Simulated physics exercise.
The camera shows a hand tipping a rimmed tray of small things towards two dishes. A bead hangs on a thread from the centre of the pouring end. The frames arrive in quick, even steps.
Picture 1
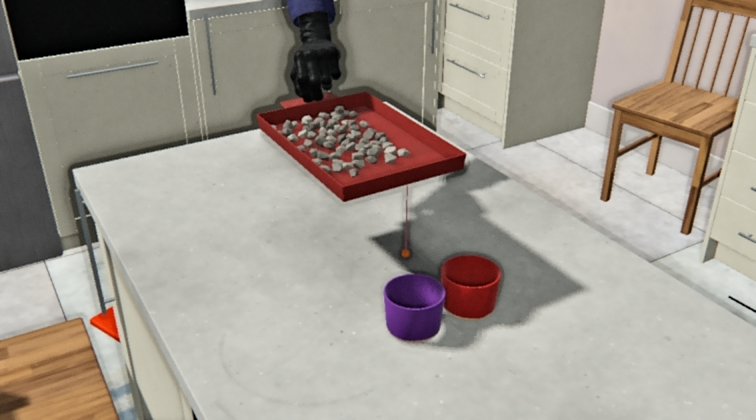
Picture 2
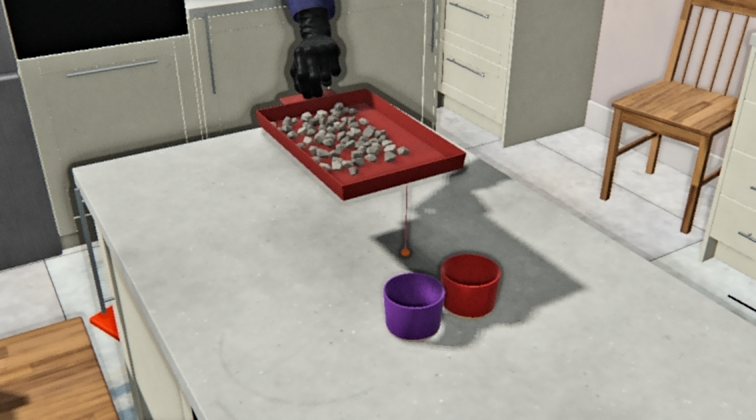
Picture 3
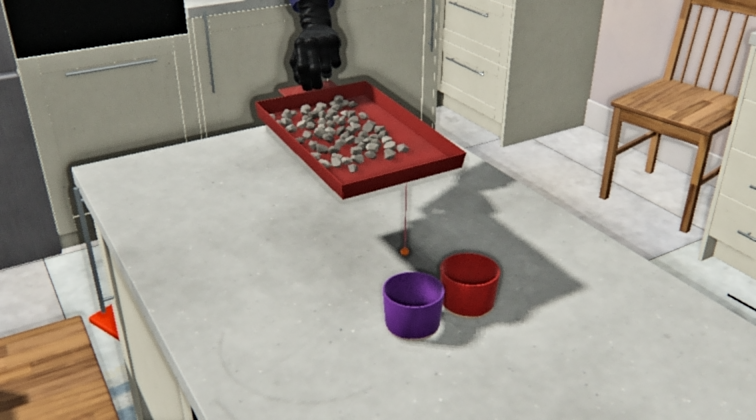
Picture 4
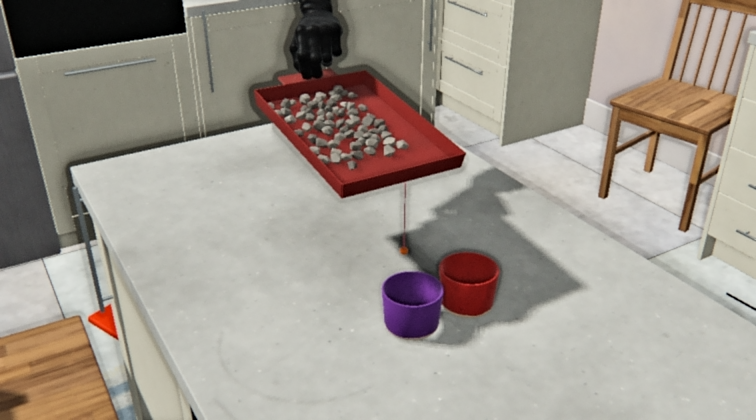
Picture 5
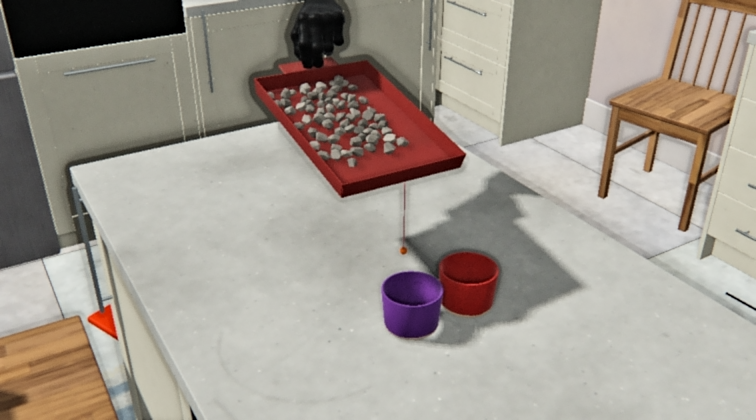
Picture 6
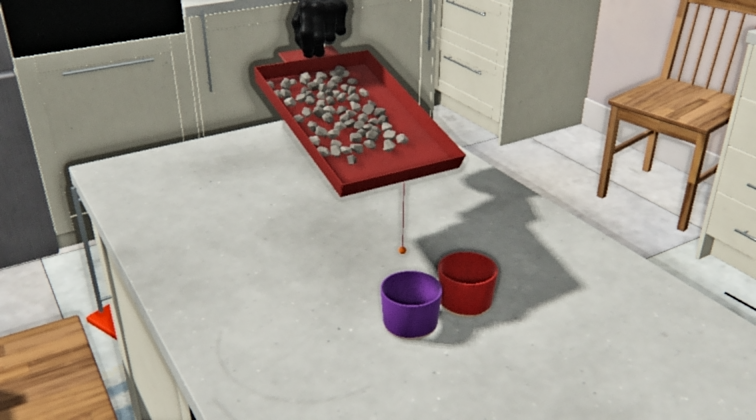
In a kitchen, a black-gloved hand gradually tilts a red tray of gravel above two bowls.
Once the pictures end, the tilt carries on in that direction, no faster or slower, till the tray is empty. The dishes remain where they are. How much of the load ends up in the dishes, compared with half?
The caught share tops half.
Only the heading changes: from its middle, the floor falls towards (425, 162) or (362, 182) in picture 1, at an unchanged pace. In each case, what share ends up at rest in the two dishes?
Near 10 % and, after that, 0 %.
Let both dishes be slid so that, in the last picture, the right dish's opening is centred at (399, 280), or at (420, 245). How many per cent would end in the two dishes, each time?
That makes 20 per cent, followed by 0 per cent.
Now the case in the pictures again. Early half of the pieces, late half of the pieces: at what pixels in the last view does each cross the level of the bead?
At (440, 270) for the first part, then at (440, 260) for the others.
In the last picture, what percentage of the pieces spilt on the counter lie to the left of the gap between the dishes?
Estimate: About 40 percent.
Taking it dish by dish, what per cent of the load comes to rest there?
Left dish 30 per cent; right dish 40 per cent.
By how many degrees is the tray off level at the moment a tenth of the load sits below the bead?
About 70 degrees.
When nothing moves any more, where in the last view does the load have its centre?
Once it all stops, the middle lies near (437, 309).
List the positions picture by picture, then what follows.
In the first picture, corners of the pouring end near (344, 185) and (464, 153), level; middle of the load near (342, 138), bits of gravel; left dish near (431, 322); right dish near (488, 300); bead on its thread near (406, 253).
In the second picture, corners of the pouring end near (343, 184) and (464, 152), level; middle of the load near (342, 136).
In the third picture, corners of the pouring end near (343, 183) and (463, 152), tipped barely, lowest at the right corner; middle of the load near (341, 130).
In the fourth picture, corners of the pouring end near (343, 183) and (463, 152), tipped a little, lowest at the right corner; middle of the load near (341, 123).
In the fifth picture, corners of the pouring end near (343, 183) and (463, 153), tipped a little, lowest at the right corner; middle of the load near (341, 117).
In the sixth picture, corners of the pouring end near (343, 183) and (463, 154), tipped clearly, lowest at the right corner; middle of the load near (342, 110); left dish near (428, 318); right dish near (485, 297).
Shortly afterwards, tray tipped steeply; all but a few on the tray; a little in the air.
Next, tray tipped past a quarter turn; near two thirds on the tray; a little in the left dish; a little in the right dish; a little outside both; a little in the air.
Some moments later, tray tipped past a quarter turn; near a third in the left dish; near a third in the right dish; near a third outside both.
In the end, tray tipped past a quarter turn; near a third in the left dish; near a third in the right dish; near a third outside both.
